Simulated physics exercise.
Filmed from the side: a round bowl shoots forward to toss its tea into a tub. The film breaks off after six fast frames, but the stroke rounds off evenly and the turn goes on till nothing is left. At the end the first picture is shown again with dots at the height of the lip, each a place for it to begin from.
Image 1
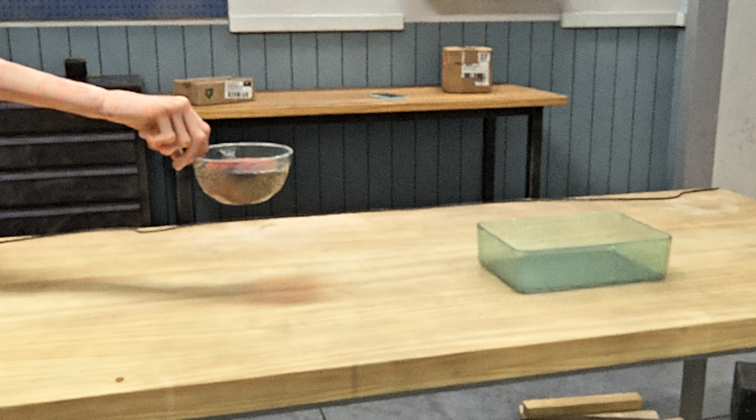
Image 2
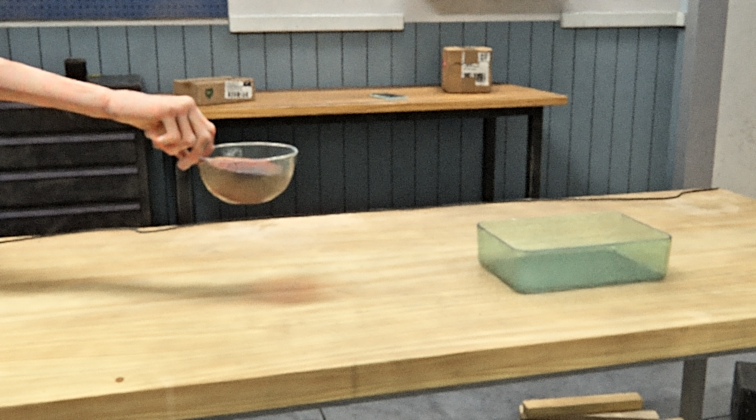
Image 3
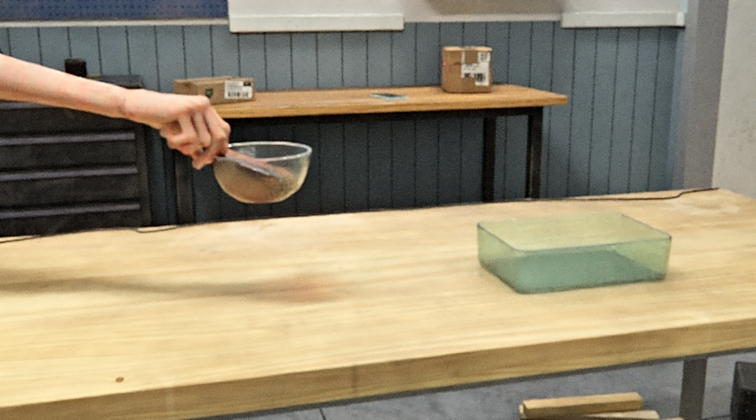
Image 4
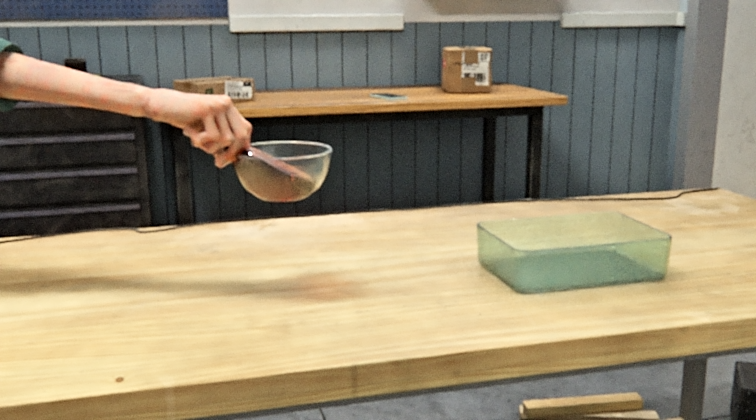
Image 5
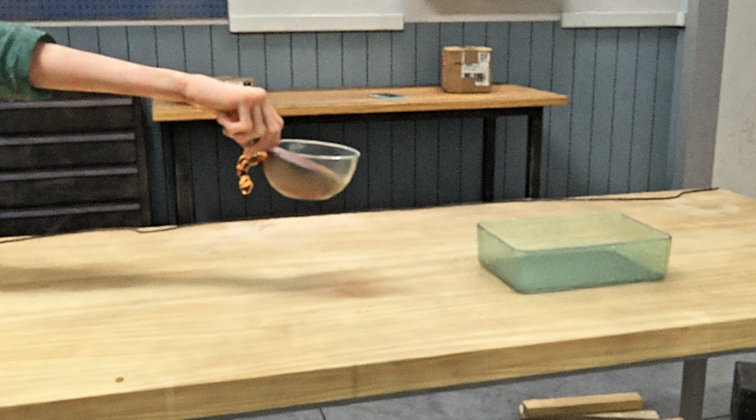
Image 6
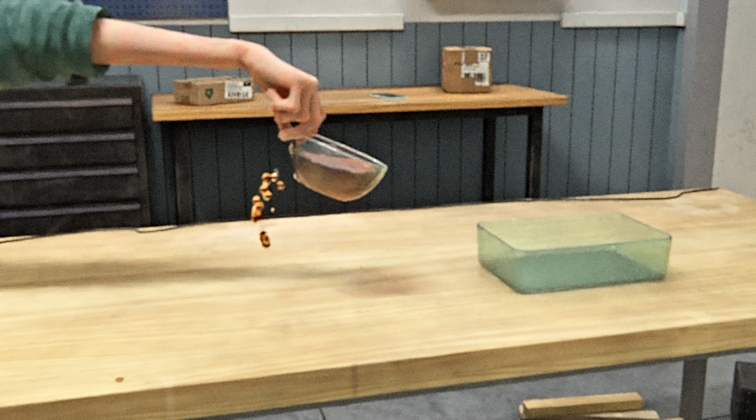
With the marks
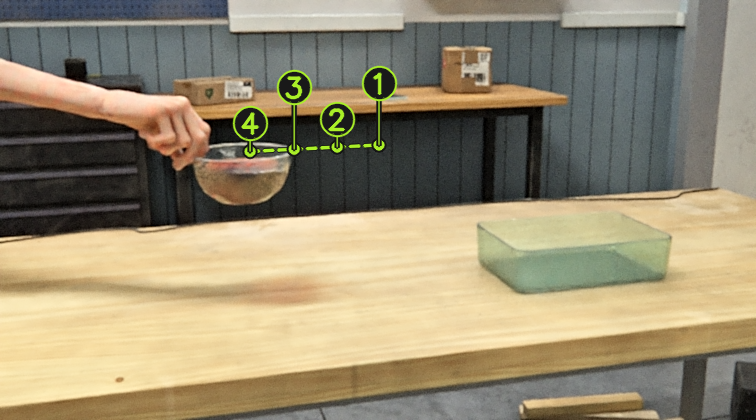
A hand moves a clear round bowl right and tips it as orange-brown bits drop behind.
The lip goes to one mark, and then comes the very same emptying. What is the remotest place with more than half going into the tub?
That is place 2.
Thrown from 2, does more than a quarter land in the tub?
Yes.
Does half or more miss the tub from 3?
Yes.
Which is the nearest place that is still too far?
Place 3.
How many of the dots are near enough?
Two of the four.
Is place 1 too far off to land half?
No, not at all.
In lime, 1 at (379, 145); 2 at (337, 147); 3 at (294, 149); 4 at (250, 151).
With 1, about 71 % lands in the tub, 7 % falls short and 22 % goes beside or beyond.
With 2, about 68 % lands in the tub, 18 % falls short and 14 % goes beside or beyond.
With 3, about 24 % lands in the tub, 70 % falls short and 7 % goes beside or beyond.
With 4, about 0 % lands in the tub, 98 % falls short.
